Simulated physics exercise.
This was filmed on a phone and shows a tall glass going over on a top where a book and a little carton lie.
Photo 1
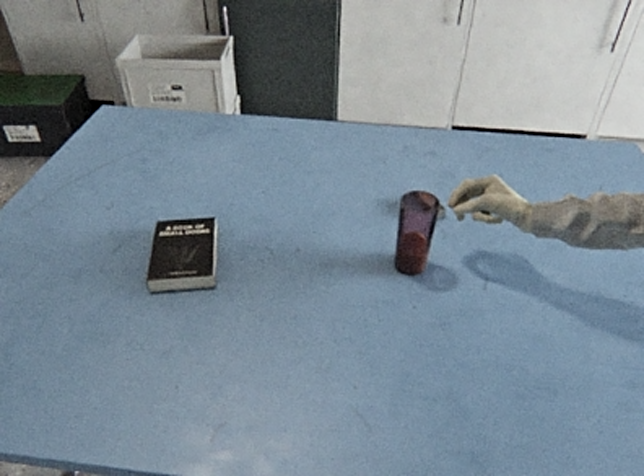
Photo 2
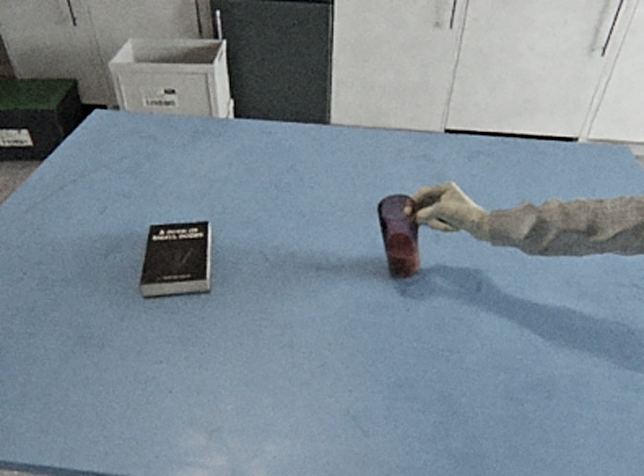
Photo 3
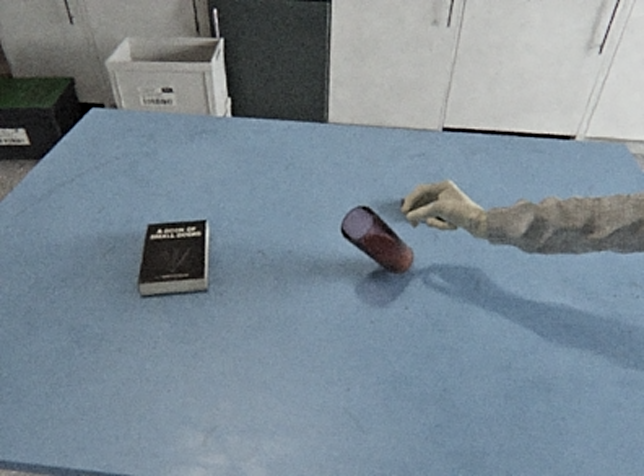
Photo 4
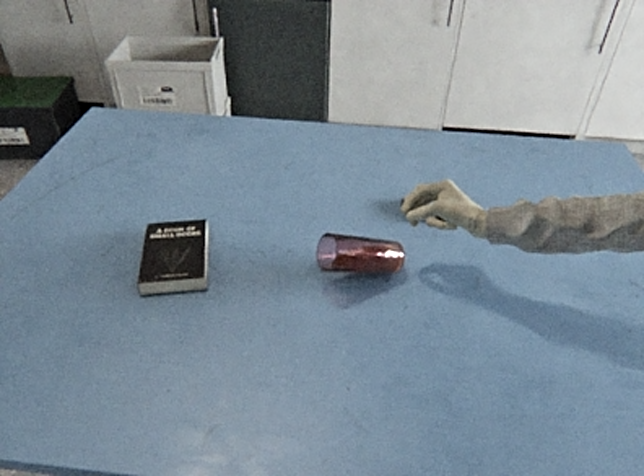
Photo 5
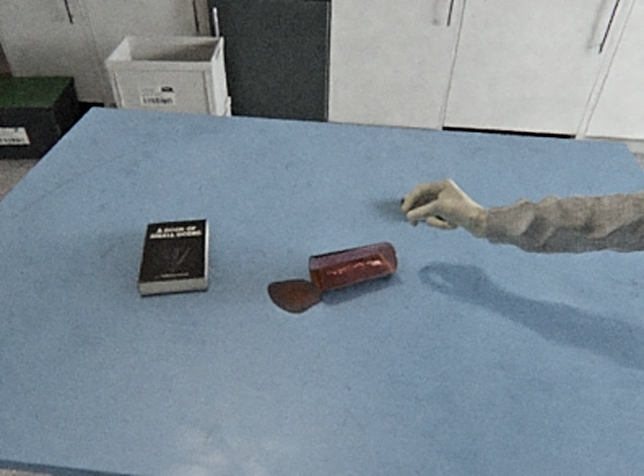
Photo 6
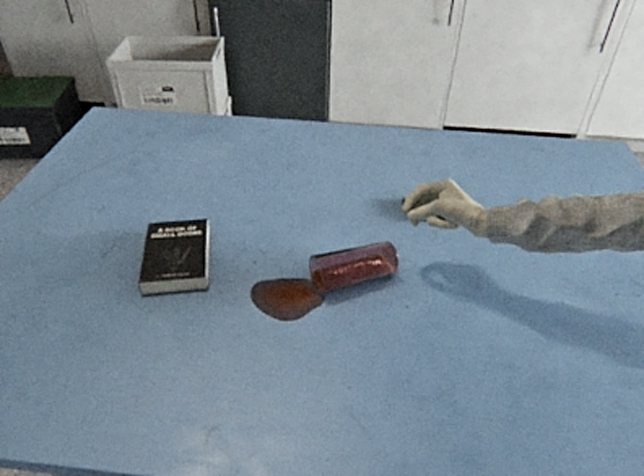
At the start, a tall glass of dark red liquid stands upright on a blue table, right of a black book, as a pale hand reaches in from the right. The fingers push the glass, which topples leftward onto its side, and reddish-brown liquid spills out, spreading into a puddle.
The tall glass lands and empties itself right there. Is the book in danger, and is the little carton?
As for the book, it is hit, and the little carton keeps clear of it.
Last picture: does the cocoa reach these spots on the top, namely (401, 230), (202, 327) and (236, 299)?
Going through them: Spill-free for the first, spilled on for the next, spilled on for the last.
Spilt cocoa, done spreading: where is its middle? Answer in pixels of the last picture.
At about (185, 326).
A moment on, the puddle covers about as much as a plate; the book is reached; the little carton is untouched.
When it is over, the puddle covers about as much as a plate; the book is reached; the little carton is untouched.
